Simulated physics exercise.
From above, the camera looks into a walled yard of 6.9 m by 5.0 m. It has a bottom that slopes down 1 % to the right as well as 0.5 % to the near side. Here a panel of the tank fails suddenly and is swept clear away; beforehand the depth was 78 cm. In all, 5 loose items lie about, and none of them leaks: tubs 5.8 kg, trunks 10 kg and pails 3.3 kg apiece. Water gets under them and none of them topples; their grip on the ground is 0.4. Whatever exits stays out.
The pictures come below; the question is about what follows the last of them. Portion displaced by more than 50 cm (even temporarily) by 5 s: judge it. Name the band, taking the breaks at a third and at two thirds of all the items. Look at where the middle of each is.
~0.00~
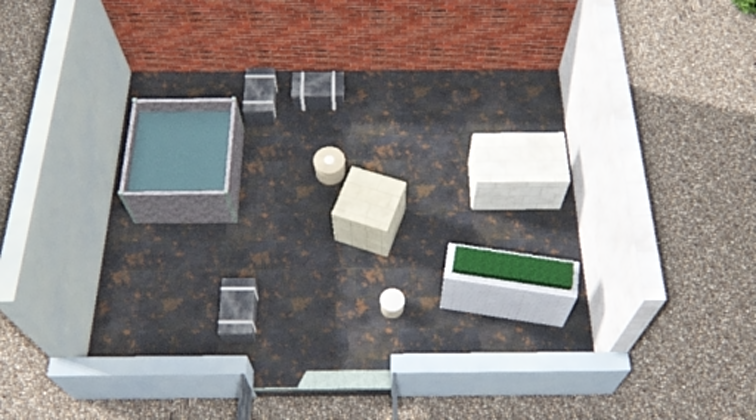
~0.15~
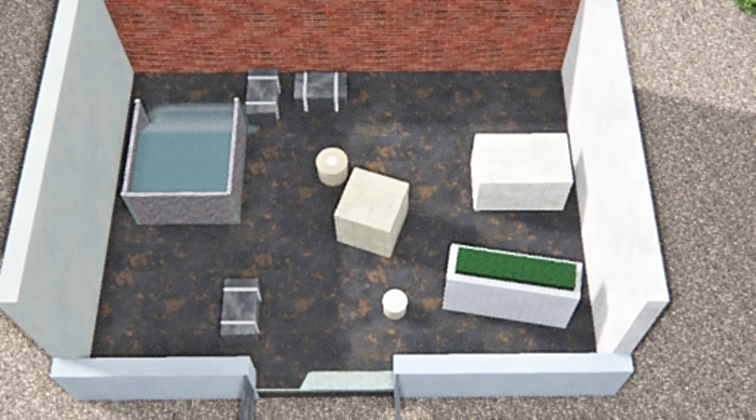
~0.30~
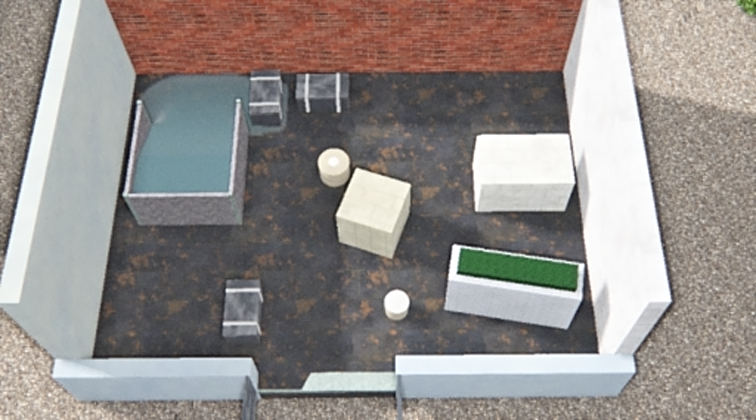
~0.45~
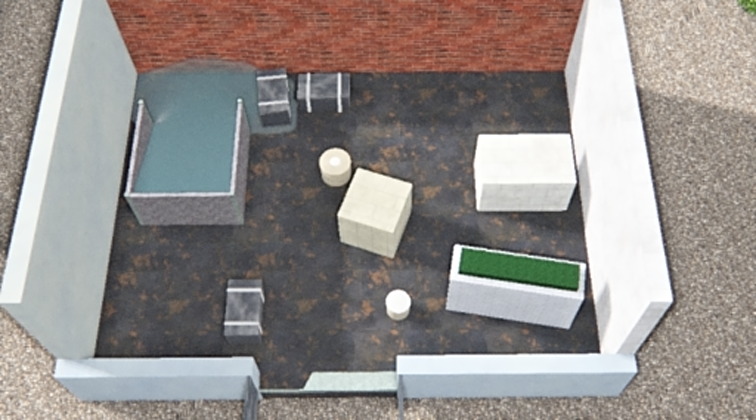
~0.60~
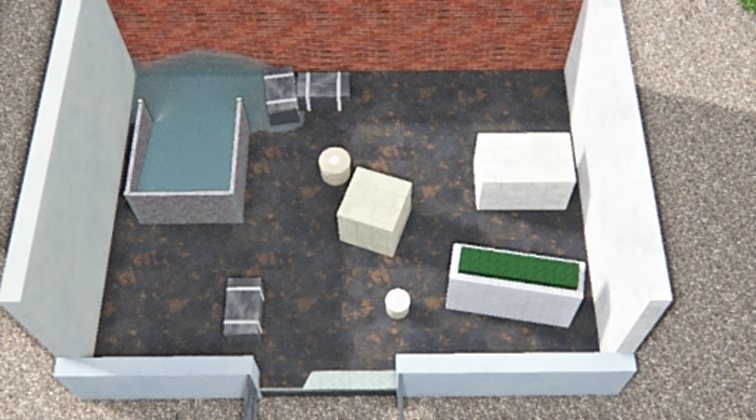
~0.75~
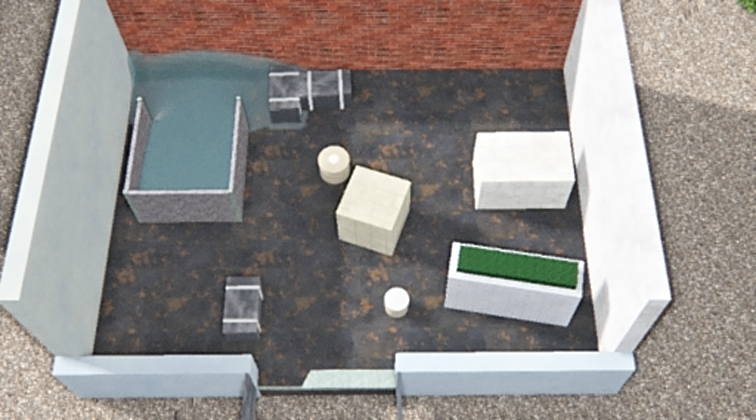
The answer is the top band, two thirds or more.
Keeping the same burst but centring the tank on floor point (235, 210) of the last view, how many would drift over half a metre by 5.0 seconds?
The answer would then be 2.
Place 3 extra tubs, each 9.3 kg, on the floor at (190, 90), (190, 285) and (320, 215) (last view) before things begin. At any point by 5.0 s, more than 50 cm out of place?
So it's gets above, then stays below, then stays below.
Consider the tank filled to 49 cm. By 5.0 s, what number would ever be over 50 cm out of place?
Then the count would be 3.
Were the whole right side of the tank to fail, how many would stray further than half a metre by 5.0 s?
Result: 2.
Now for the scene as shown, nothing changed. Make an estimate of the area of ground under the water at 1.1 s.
Roughly 5.5 m2.
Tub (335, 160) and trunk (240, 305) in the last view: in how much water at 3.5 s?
First roughly 2 cm, second roughly 1 cm.
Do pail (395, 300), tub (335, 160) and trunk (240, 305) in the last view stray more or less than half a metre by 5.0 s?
One by one: Below the line; above the line; above the line.
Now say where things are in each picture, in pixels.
The first frame shows a trunk at (259, 89), on the bottom; a trunk at (318, 84) rests on the ground; water covers 2.0 m2; 0 of 5 have shifted.
The second frame shows a trunk at (262, 90) rests on the ground; a trunk at (320, 85), on the bottom; water covers 2.9 m2; 0 of 5 have shifted.
The third frame shows a trunk at (265, 91), on the bottom; a trunk at (322, 85) rests on the ground; 4.0 m2 under water; 0 of 5 have shifted.
The fourth frame shows a trunk at (272, 90), on the bottom, 12 cm from its start; a trunk at (323, 85) rests on the ground; water covers 4.6 m2; 1 of 5 have shifted.
The fifth frame shows a trunk at (280, 88), on the bottom, 24 cm from its start; a trunk at (323, 84), on the bottom; 4.9 m2 under water; 1 of 5 have shifted.
The sixth frame shows a trunk at (284, 87), on the bottom, 32 cm from its start; a trunk at (325, 83) rests on the ground, 4 cm from its start; 5.1 m2 under water; 1 of 5 have shifted.
After 1.1 s 0 of 5 are over 50 cm from their spots; 0 afloat.
After 2.2 s 2 of 5 are over 50 cm from their spots; 0 afloat.
After 3.5 s 3 of 5 are over 50 cm from their spots; 0 afloat.
After 5.0 s 4 of 5 are over 50 cm from their spots, and 4 have been at some point; 2 afloat.
